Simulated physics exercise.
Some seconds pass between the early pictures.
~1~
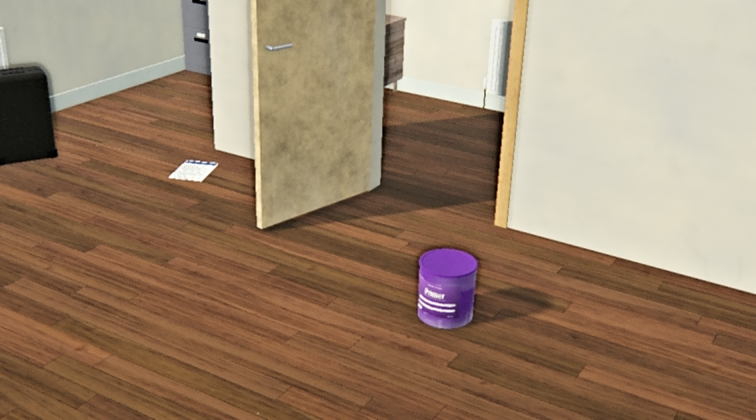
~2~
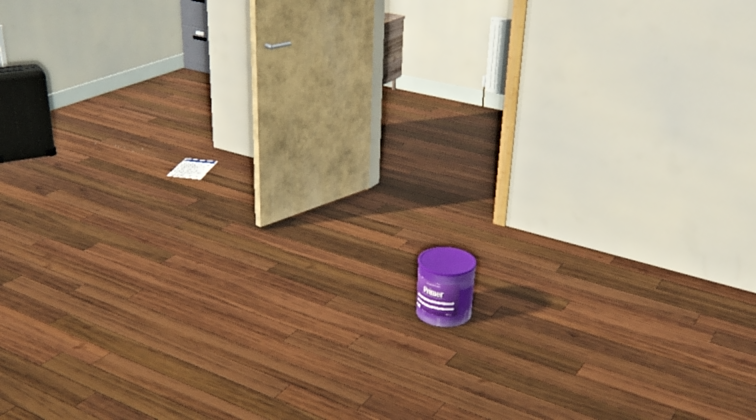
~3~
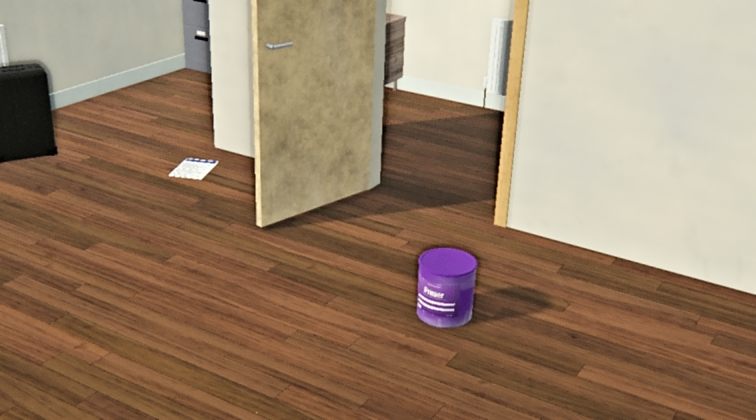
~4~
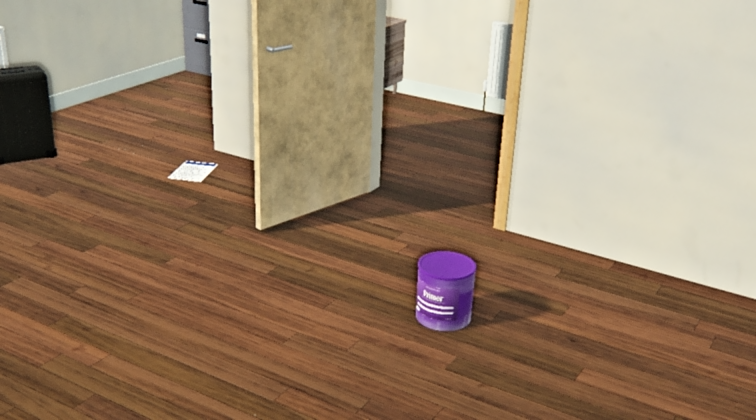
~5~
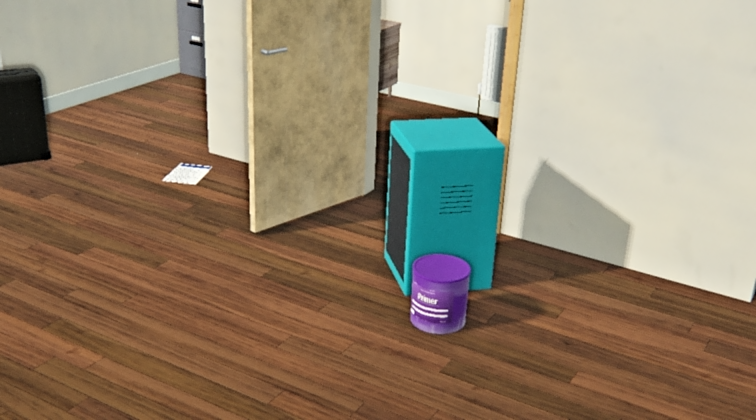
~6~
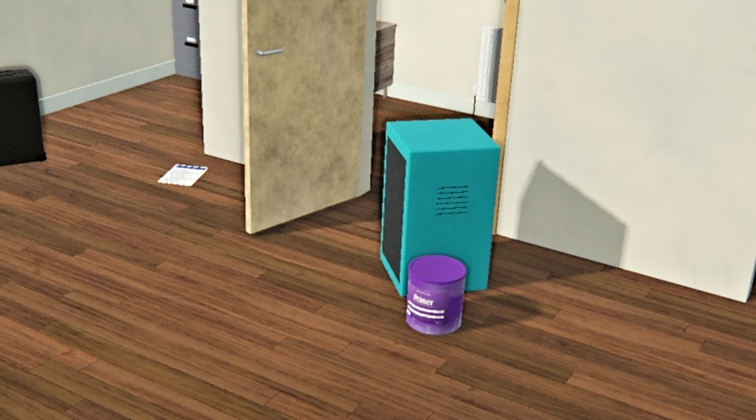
Room with wooden floor and open door, a purple pail standing still, then a turquoise appliance appearing behind it, view shifting slightly.
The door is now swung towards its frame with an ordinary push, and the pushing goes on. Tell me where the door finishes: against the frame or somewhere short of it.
My prediction is that the door will be halted.
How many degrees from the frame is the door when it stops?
Roughly 50°.
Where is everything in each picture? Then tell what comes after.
The first frame shows door wide open and still; purple pail (447, 288).
The second frame shows door wide open and still; purple pail (445, 287).
The third frame shows door wide open and still; purple pail (446, 288).
The fourth frame shows door wide open and still; purple pail (445, 291).
The fifth frame shows door wide open and still; purple pail (440, 294).
The sixth frame shows door wide open and still; turquoise appliance (437, 206); purple pail (436, 295).
Then, 0.40 s after the last picture, door at 93°.
Then, 0.60 s after the last picture, door at 80°.
Then, 0.80 s after the last picture, door at 65°.
Then, 1.00 s after the last picture, door at 51°.
At rest, door at 50°; both in place. Seen from the same camera at the end, turquoise appliance near (440, 206).
